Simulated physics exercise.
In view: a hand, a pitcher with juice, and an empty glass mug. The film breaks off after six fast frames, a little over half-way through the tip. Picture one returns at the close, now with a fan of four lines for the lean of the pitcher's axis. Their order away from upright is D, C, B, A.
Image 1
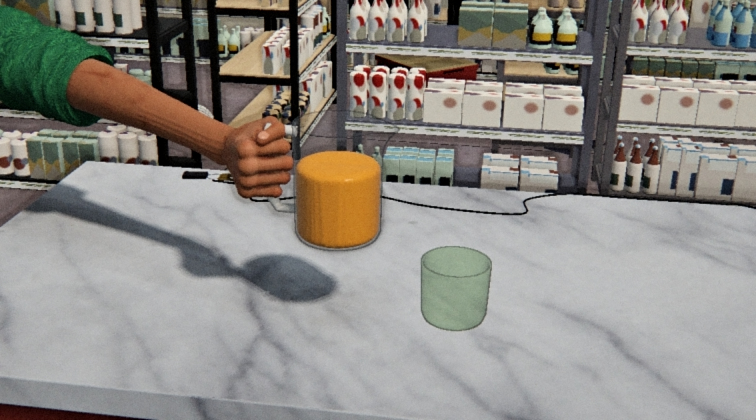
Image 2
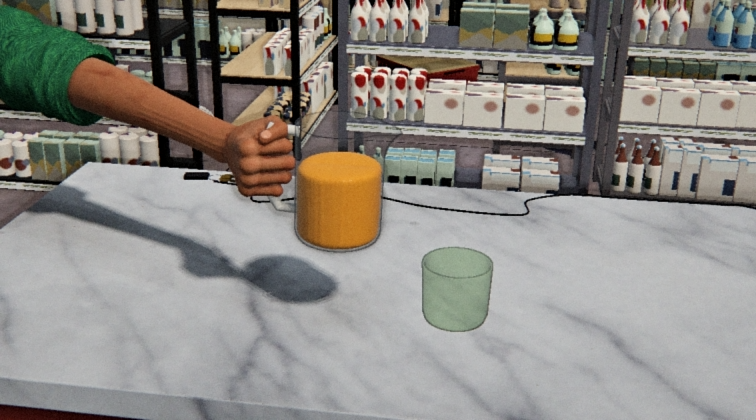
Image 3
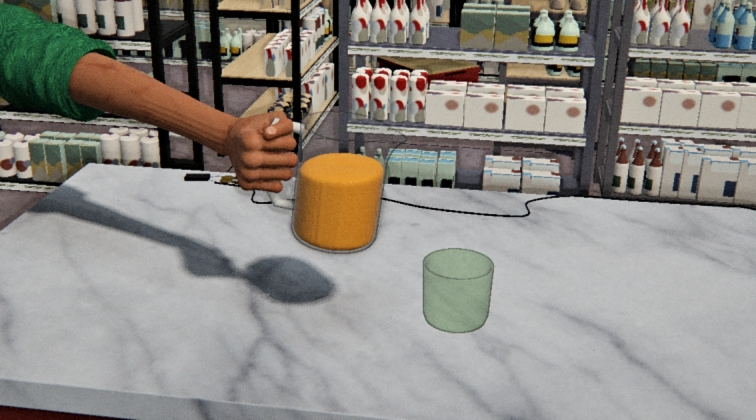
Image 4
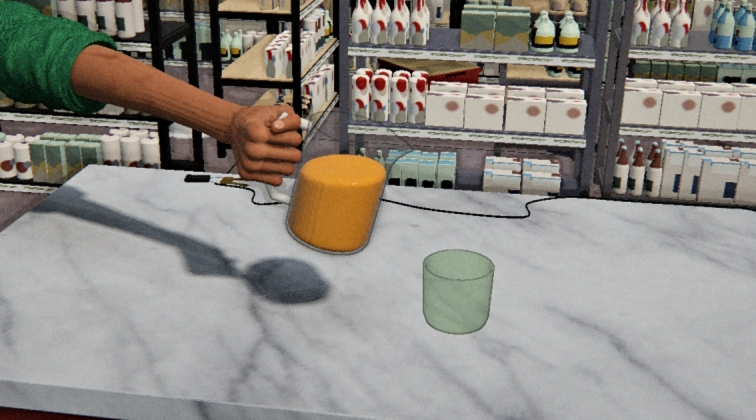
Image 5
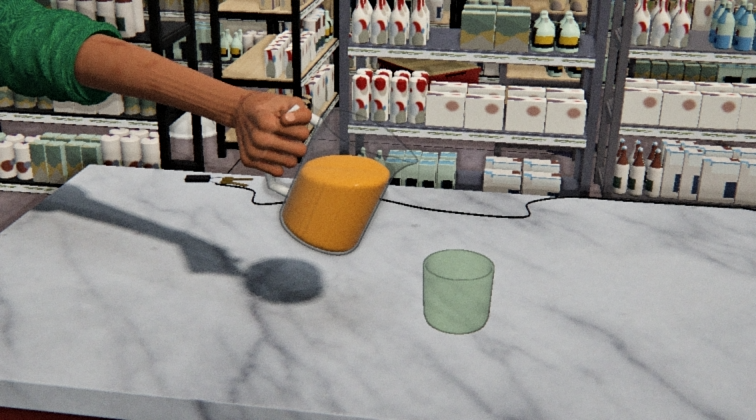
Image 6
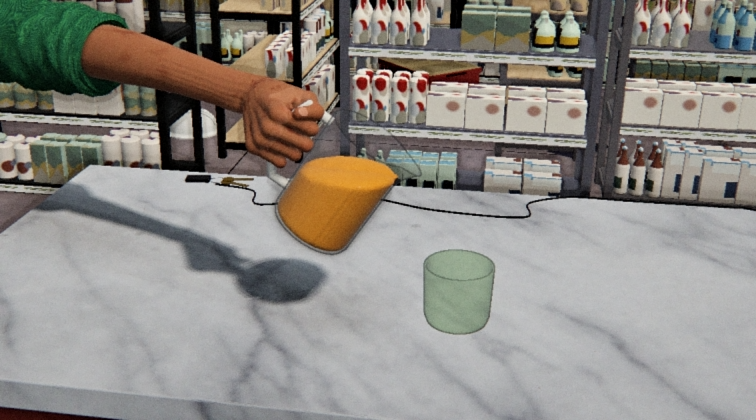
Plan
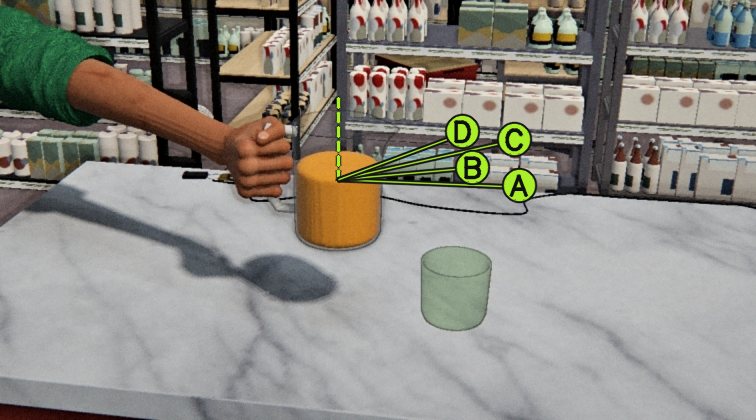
A hand in a green sleeve gradually tilting a clear pitcher of orange juice rightward beside an empty greenish glass on a marble counter.
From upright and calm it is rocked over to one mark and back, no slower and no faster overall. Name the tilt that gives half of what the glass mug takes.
Best: D.
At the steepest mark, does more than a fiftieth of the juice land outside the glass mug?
Yes, it does.
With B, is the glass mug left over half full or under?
Over half.
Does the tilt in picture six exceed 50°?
No.
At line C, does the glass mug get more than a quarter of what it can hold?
Yes, it does.
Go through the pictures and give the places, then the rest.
The first picture shows upright, lip at (397, 130); rim of the glass mug round (456, 261); nothing has left yet.
The second picture shows upright, lip at (400, 132); nothing has left yet.
The third picture shows tipped about 7°, lip at (405, 139); nothing has left yet.
The fourth picture shows tipped about 14°, lip at (411, 149); nothing has left yet.
The fifth picture shows tipped about 23°, lip at (417, 161); nothing has left yet.
The sixth picture shows tipped about 33°, lip at (420, 174); nothing has left yet.
On the marked copy, A at (502, 186); B at (455, 169); C at (498, 144); D at (447, 139).
If A is chosen, the glass mug is filled to the brim; 22 % of the juice is spilt.
If B is chosen, the glass mug ends with about 94 % of what it can hold; 11 % of the juice is spilt.
If C is chosen, the glass mug ends with about 77 % of what it can hold; 4 % of the juice is spilt.
If D is chosen, the glass mug ends with about 51 % of what it can hold.
